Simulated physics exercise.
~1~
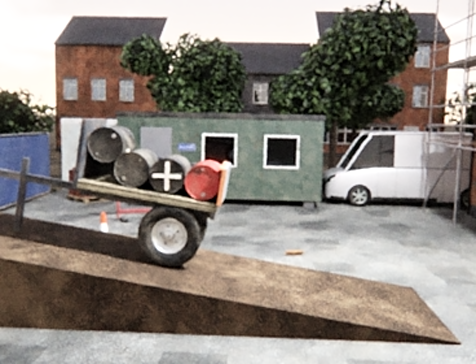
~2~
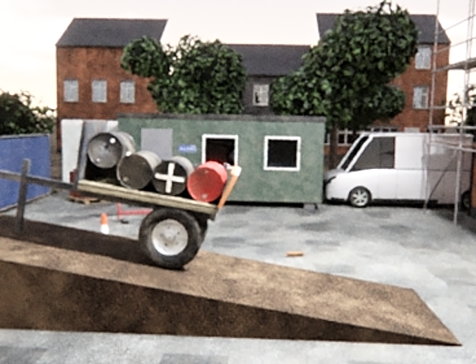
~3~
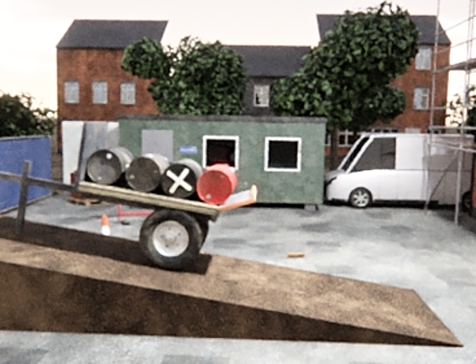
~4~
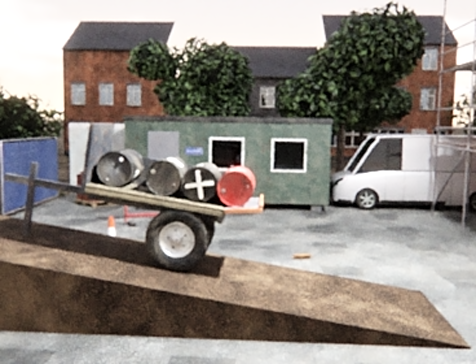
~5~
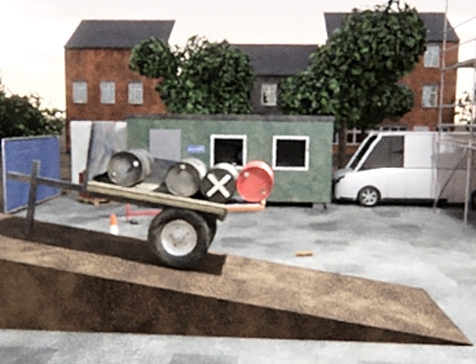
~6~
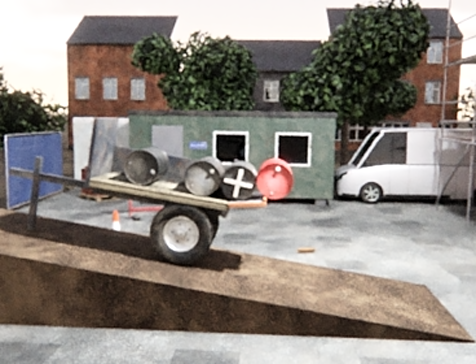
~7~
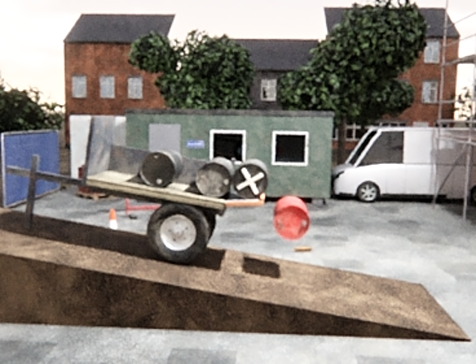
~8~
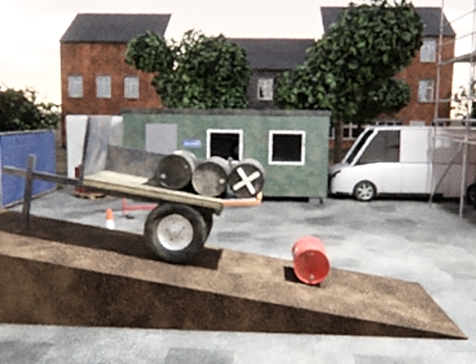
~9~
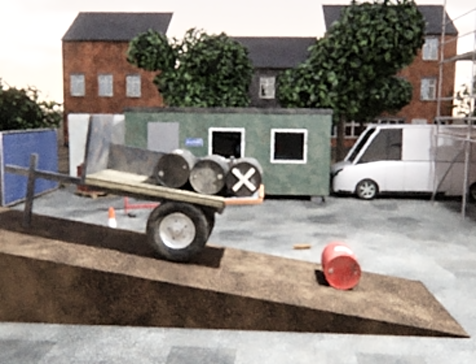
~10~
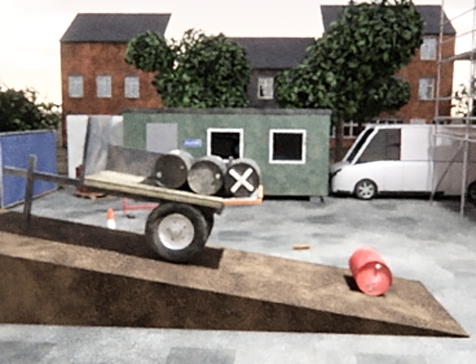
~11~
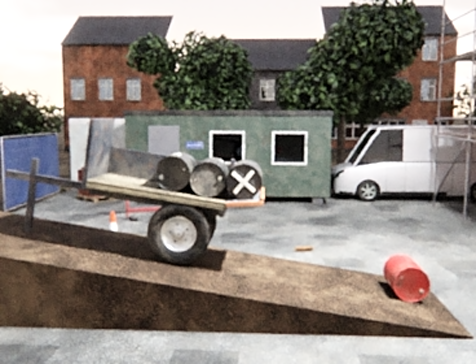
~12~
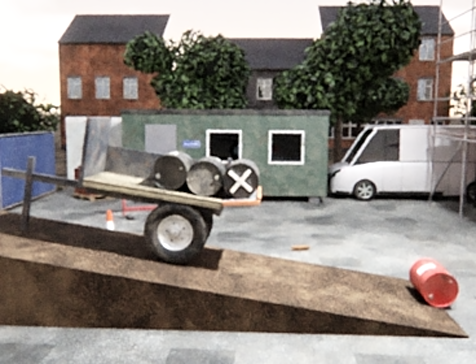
We see a trailer on a dirt ramp as its tailgate swings down and its drums roll right; the red one drops off the gate onto the slope and rolls down toward the ramp's lower end, while the white-crossed drum and two others stay aboard.
